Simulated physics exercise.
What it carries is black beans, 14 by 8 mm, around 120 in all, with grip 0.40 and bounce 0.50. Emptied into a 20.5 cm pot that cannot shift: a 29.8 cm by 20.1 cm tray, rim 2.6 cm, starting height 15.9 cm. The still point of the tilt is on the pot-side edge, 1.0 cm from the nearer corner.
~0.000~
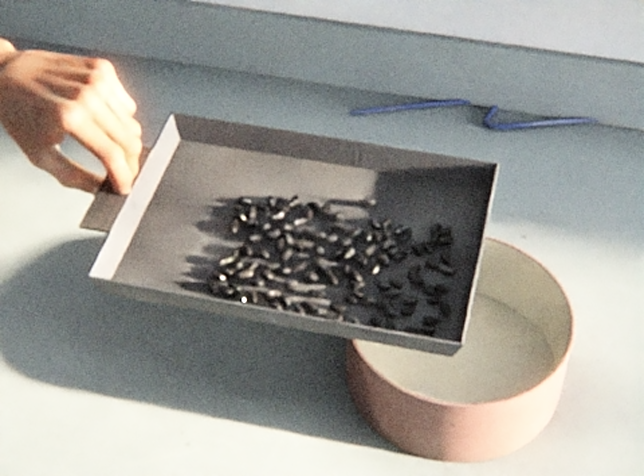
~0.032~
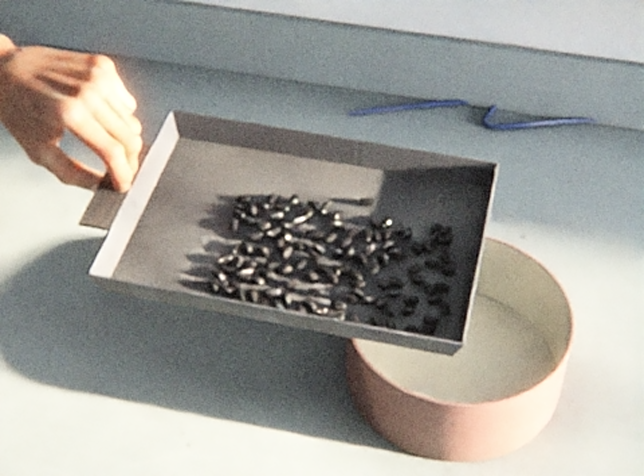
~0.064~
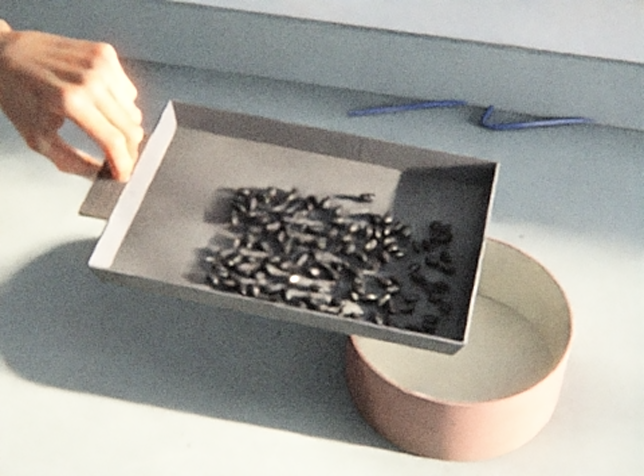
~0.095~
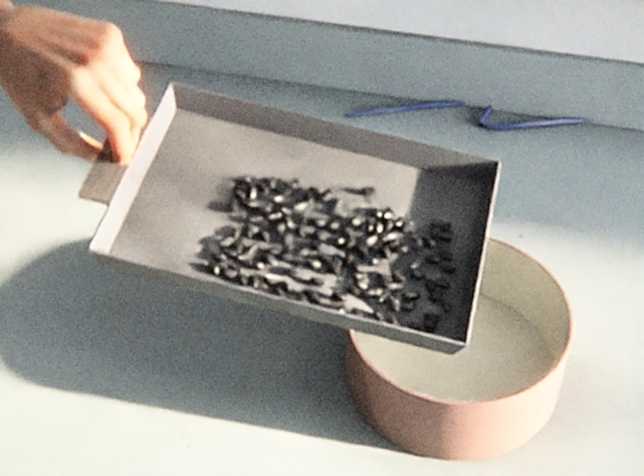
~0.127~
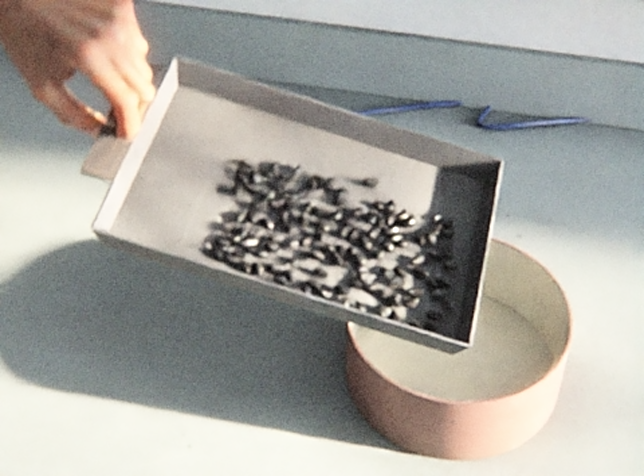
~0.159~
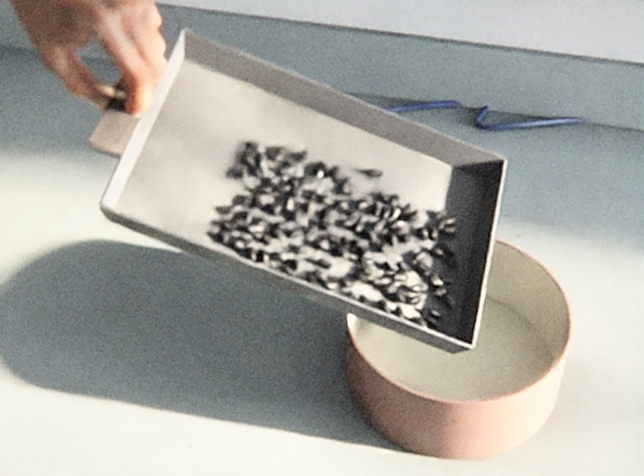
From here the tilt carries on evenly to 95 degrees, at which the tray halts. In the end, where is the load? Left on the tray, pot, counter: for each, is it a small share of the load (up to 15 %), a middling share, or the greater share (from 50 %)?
Left on the tray: A small share, pot: A middling share, counter: The greater share.
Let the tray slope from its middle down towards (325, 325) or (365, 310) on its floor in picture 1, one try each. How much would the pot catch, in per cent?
That would be close to 0 per cent, then close to 0 per cent.
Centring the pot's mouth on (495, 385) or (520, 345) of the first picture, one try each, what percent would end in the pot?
95 % and 90 %.
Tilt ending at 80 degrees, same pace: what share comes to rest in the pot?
In that case some 15 per cent.
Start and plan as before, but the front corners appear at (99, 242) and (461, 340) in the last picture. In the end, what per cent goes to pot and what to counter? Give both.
Per cent by place - pot 0, counter 100.
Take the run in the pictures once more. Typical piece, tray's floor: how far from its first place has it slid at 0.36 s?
It has moved some 3 cm from its start.
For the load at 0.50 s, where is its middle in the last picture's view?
Load centre: About (493, 298) px.
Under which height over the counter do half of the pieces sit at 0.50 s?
Around 18 cm up.
After 0.36 s, tilt 58 degrees; the tray holds 100 %, the pot 0 %.
After 0.50 s, tilt 85 degrees; the tray holds 100 %, the pot 0 %.
Then, at 0.76 s, tilt 95 degrees; the tray holds 5 %, the pot 20 %.
By 2.1 s all is still; tray 0 %, pot 30 %, counter 70 %.
